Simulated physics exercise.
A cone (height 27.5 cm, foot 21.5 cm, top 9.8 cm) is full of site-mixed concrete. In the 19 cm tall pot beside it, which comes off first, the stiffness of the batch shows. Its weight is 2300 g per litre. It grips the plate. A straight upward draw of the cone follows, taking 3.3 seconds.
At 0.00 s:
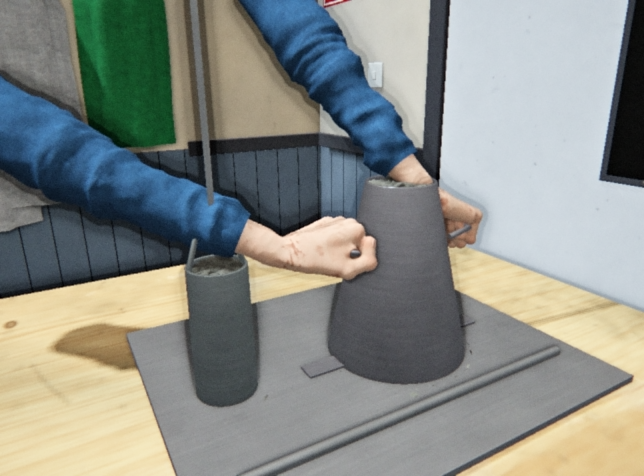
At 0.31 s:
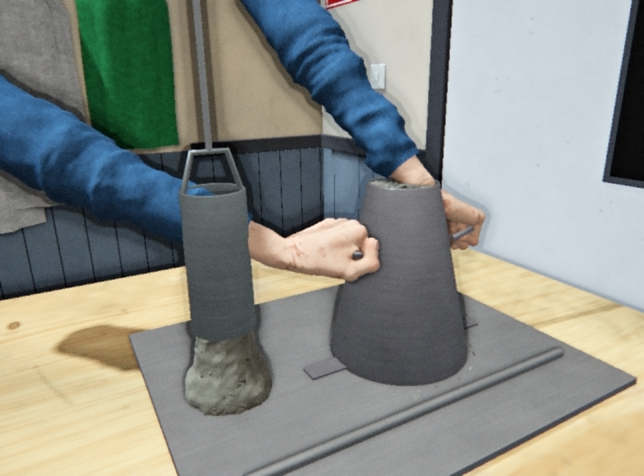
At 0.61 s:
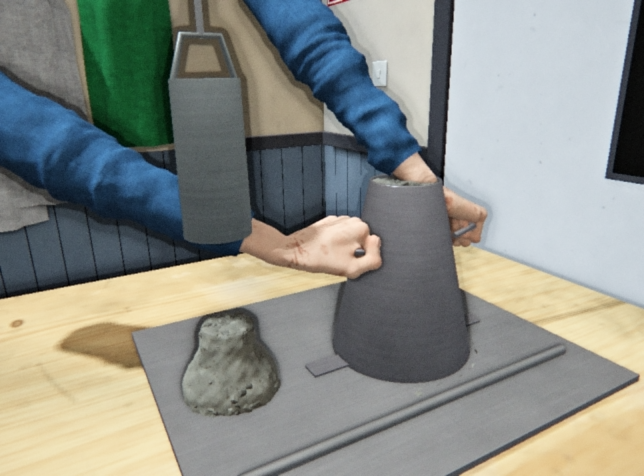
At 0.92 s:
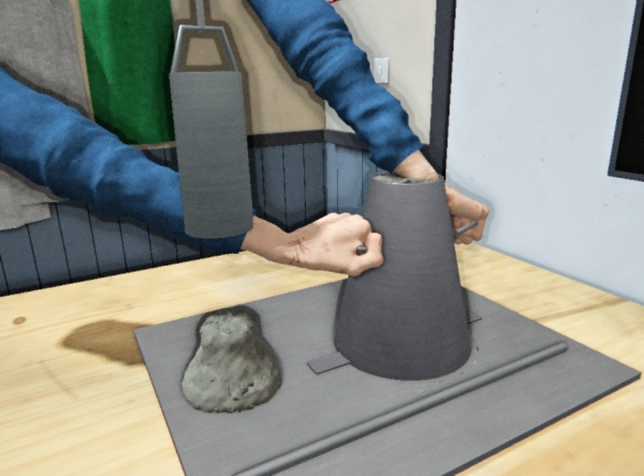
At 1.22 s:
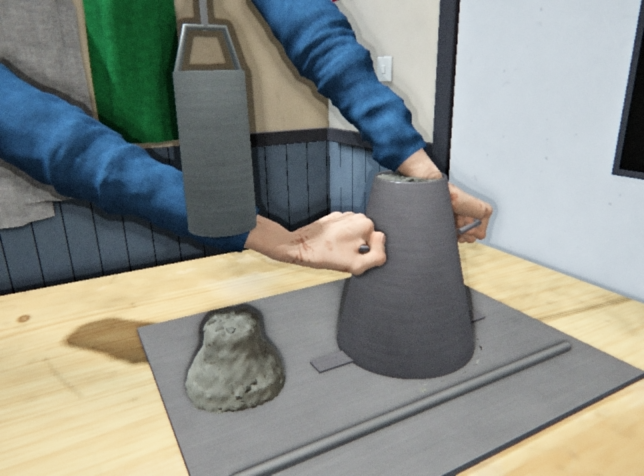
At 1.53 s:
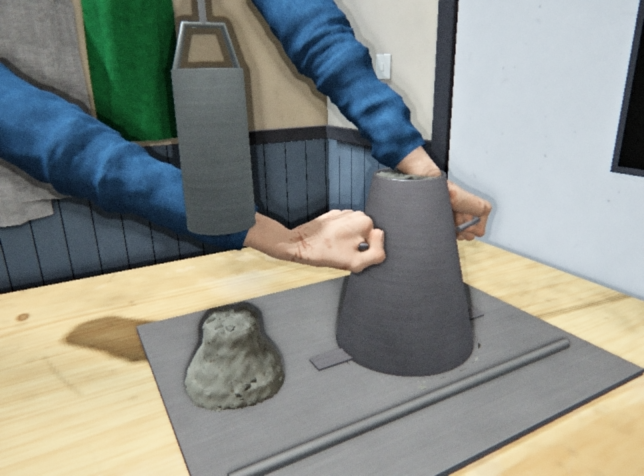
In a room with blue wainscoting and a pale wall, a wooden table is seen from slightly above. Two blue-sleeved arms reach in, hands at a dark grey cone on the right of a grey board, beside a narrower pot on the left. The pot rises straight up, leaving a lumpy grey-green concrete mound, then hangs almost still while the cone stays put and the view drifts very slightly.
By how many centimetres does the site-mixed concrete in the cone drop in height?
About 13 cm.
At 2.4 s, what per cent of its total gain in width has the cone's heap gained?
I'd say around 80 in a hundred.
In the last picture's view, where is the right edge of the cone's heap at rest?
Position: Around (502, 351).
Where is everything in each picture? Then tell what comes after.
The first picture shows middle of the pot's mouth at (217, 266), still down; middle of the cone's top at (401, 182), not yet moved.
The second picture shows middle of the pot's mouth at (213, 192), raised 10 cm; middle of the cone's top at (403, 184), not yet moved.
The third picture shows middle of the pot's mouth at (205, 81), raised 23 cm; what the pot left 10 cm high and 14 cm wide, top at (227, 325); middle of the cone's top at (405, 181), not yet moved.
The fourth picture shows middle of the pot's mouth at (206, 75), raised 24 cm; what the pot left 10 cm high and 14 cm wide, top at (228, 323); middle of the cone's top at (407, 179), not yet moved.
The fifth picture shows middle of the pot's mouth at (209, 74), raised 24 cm; what the pot left 10 cm high and 14 cm wide, top at (231, 321); middle of the cone's top at (410, 177), not yet moved.
The sixth picture shows middle of the pot's mouth at (208, 72), raised 24 cm; what the pot left 10 cm high and 14 cm wide, top at (231, 319); middle of the cone's top at (409, 175), not yet moved.
After 2.4 s, the cone is up 7.1 cm; the site-mixed concrete has come down 11 cm to 17 cm and is 29 cm wide.
After 3.2 s, the cone is up 17 cm; the site-mixed concrete has come down 12 cm to 15 cm and is 31 cm wide.
After 4.0 s, the cone is up 28 cm; the site-mixed concrete has come down 12 cm to 15 cm and is 31 cm wide.
After 5.0 s, the cone is clear; the site-mixed concrete has come down 13 cm to 15 cm and is 31 cm wide.
After 5.5 s, at rest, the cone is clear; the site-mixed concrete has come down 13 cm to 15 cm and is 31 cm wide.
